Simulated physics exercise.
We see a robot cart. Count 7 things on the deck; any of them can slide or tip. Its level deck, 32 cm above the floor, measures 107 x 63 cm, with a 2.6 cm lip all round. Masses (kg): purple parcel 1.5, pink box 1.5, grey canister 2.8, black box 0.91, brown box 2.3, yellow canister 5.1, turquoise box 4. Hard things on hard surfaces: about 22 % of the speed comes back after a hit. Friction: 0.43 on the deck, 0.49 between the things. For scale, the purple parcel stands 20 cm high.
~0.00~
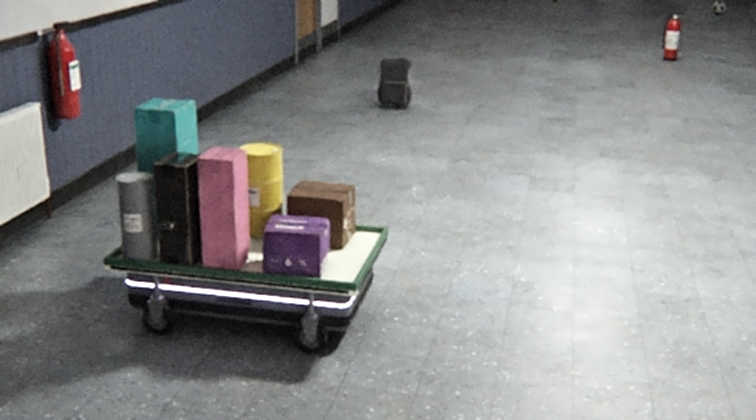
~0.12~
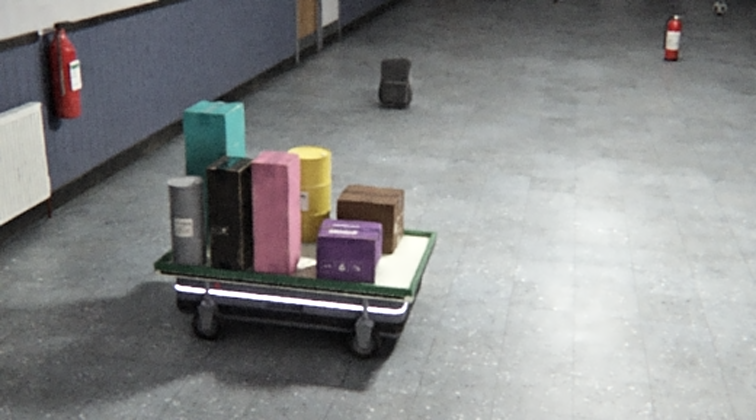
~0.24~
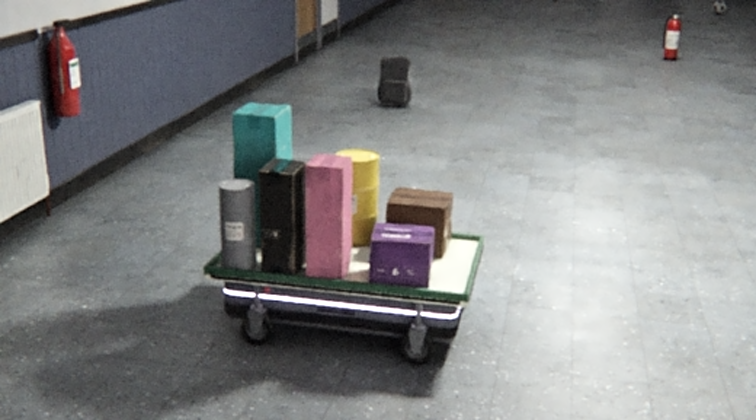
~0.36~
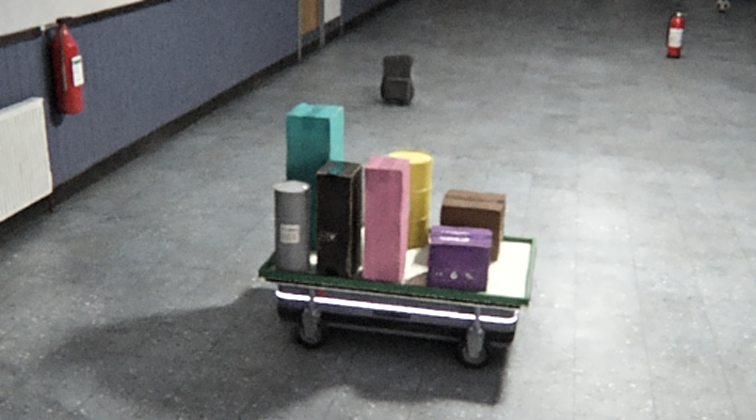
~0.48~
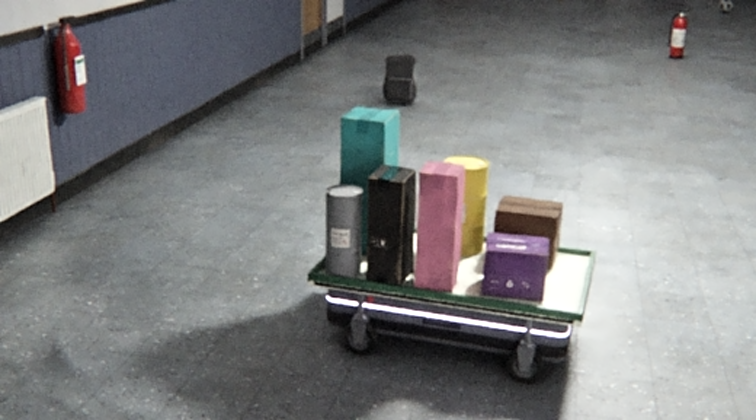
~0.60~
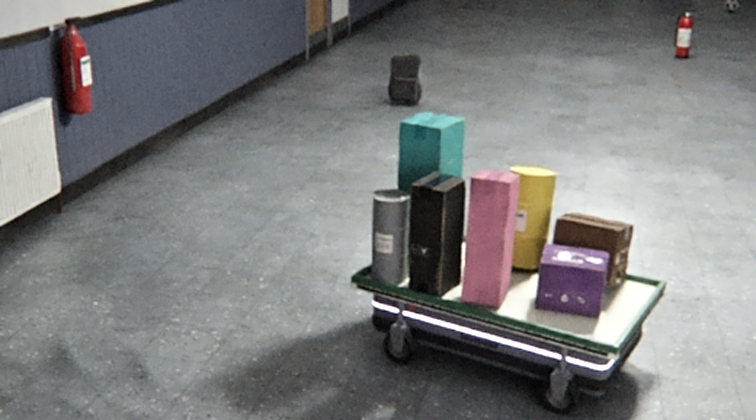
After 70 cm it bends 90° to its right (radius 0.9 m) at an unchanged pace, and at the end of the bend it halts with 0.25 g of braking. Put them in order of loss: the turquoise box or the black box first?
Of the two named, the first: The turquoise box.
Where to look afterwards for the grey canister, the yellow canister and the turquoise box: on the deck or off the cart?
The grey canister ends on the deck; the yellow canister finishes off the cart; the turquoise box ends off the cart.
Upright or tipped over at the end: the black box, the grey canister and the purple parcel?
The black box stays upright; the grey canister stays upright; the purple parcel is still upright.
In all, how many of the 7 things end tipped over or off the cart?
In all, 3.
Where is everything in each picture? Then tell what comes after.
The first picture shows cart 0 cm along; turquoise box (169, 169); black box (182, 210).
The second picture shows cart 23 cm along; grey canister (188, 222); brown box (371, 219).
The third picture shows cart 46 cm along; yellow canister (357, 198); purple parcel (402, 255).
The fourth picture shows cart 68 cm along; pink box (386, 221); grey canister (293, 228).
The fifth picture shows cart 91 cm along, turned 5°; brown box (527, 232) shifted 3 cm; yellow canister (464, 206).
The sixth picture shows cart 114 cm along, turned 19°; turquoise box (430, 188); black box (437, 235).
Around 0.90 s, cart 171 cm along, turned 55°; yellow canister now off the cart; turquoise box at 9° to upright near (563, 221); pink box at 45° to upright.
Around 1.10 s, cart 209 cm along, turned 79°; turquoise box at 27° to upright near (657, 263); pink box at 74° to upright; purple parcel shifted 16 cm.
Around 1.40 s, cart 264 cm along, turned 90°; turquoise box now off the cart; pink box on its side; purple parcel shifted 12 cm.
Around 1.80 s, cart 308 cm along, turned 90°; pink box on its side; purple parcel shifted 12 cm; brown box shifted 5 cm.
Finally (2.8 s), off the cart, yellow canister and turquoise box; on their side or leaning hard on the deck, pink box; not toppled but over 10 cm from the start, purple parcel; the other 3 still in place (within 10 cm). Turquoise box went at 1.16 s; black box was never lost.
